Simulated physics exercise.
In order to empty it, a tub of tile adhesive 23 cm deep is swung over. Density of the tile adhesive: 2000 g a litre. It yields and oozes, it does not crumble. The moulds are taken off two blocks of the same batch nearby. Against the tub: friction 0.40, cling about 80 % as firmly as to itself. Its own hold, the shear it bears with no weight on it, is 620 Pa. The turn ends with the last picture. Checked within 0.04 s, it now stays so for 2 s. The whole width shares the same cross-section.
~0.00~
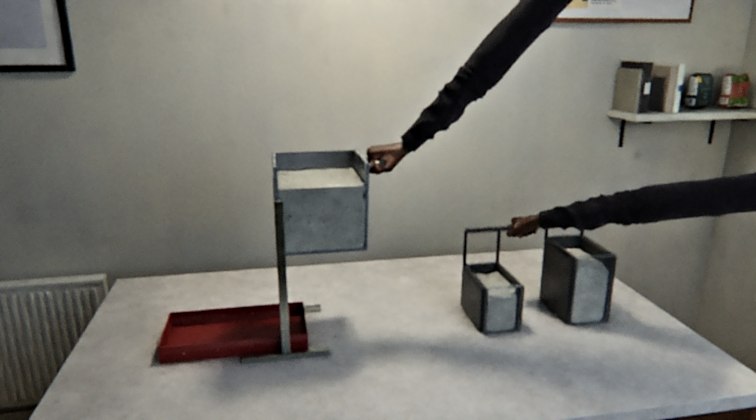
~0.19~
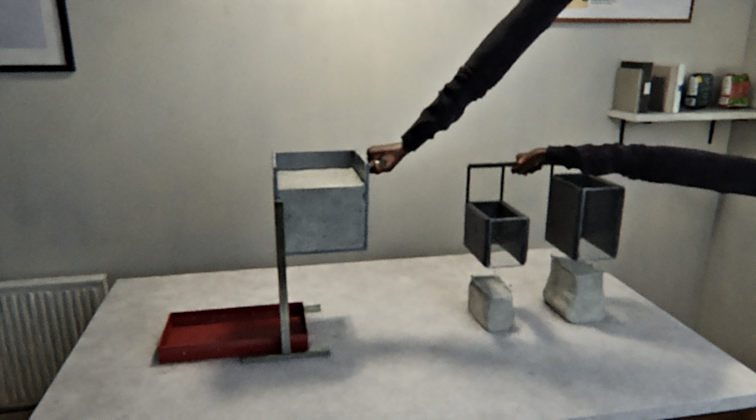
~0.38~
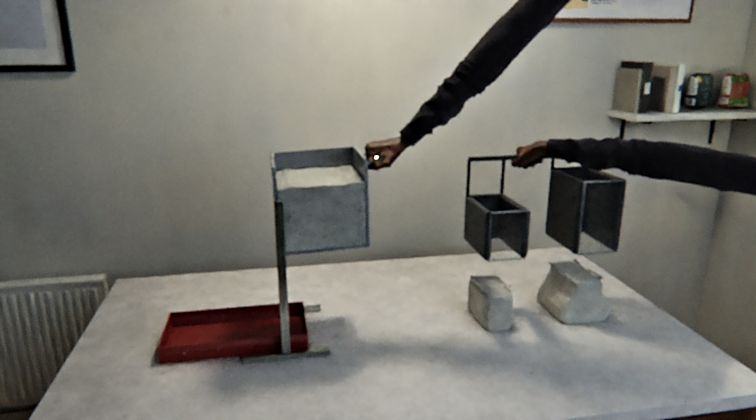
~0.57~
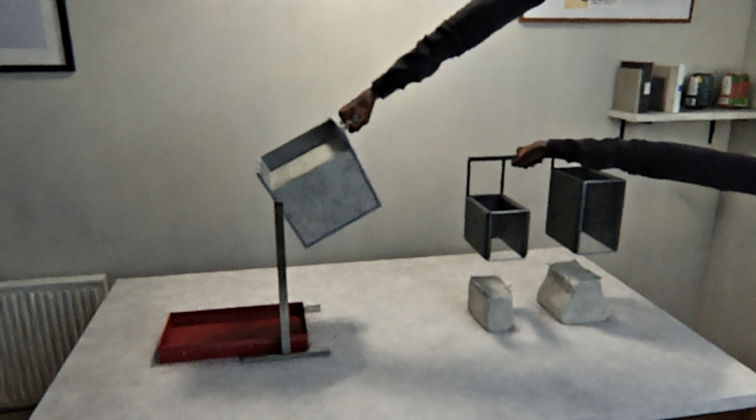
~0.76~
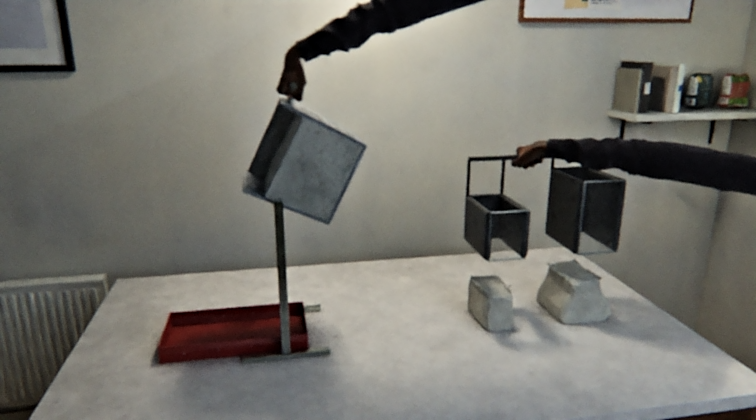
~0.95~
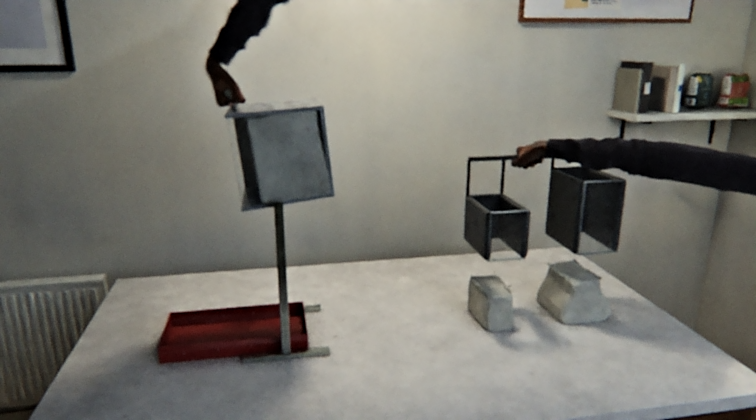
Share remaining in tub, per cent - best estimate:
Approx. 46 %.
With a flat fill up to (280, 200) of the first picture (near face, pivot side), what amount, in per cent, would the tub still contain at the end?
It would come to roughly 55 percent.
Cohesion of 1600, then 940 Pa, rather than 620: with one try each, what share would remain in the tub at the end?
It'd be some 100 percent the first time and some 45 percent the second.
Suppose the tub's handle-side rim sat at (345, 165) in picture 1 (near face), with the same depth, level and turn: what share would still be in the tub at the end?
Some 75 per cent, I reckon.
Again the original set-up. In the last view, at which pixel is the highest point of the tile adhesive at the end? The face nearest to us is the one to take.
(293, 164).
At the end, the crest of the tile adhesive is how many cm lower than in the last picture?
About 13 cm.
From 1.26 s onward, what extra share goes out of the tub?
Share of load from then on: Approx. 14 %.
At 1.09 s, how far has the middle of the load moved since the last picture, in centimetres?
5 cm.
By 1.09 s, the tub is at 95 degrees and holds 94 %.
By 1.26 s, the tub is at 95 degrees and holds 60 %.
By 1.43 s, the tub is at 95 degrees and holds 46 %.
By 1.60 s, the tub is at 95 degrees and holds 46 %.
By 2.95 s, at the end, the tub is at 95 degrees and holds 46 %.
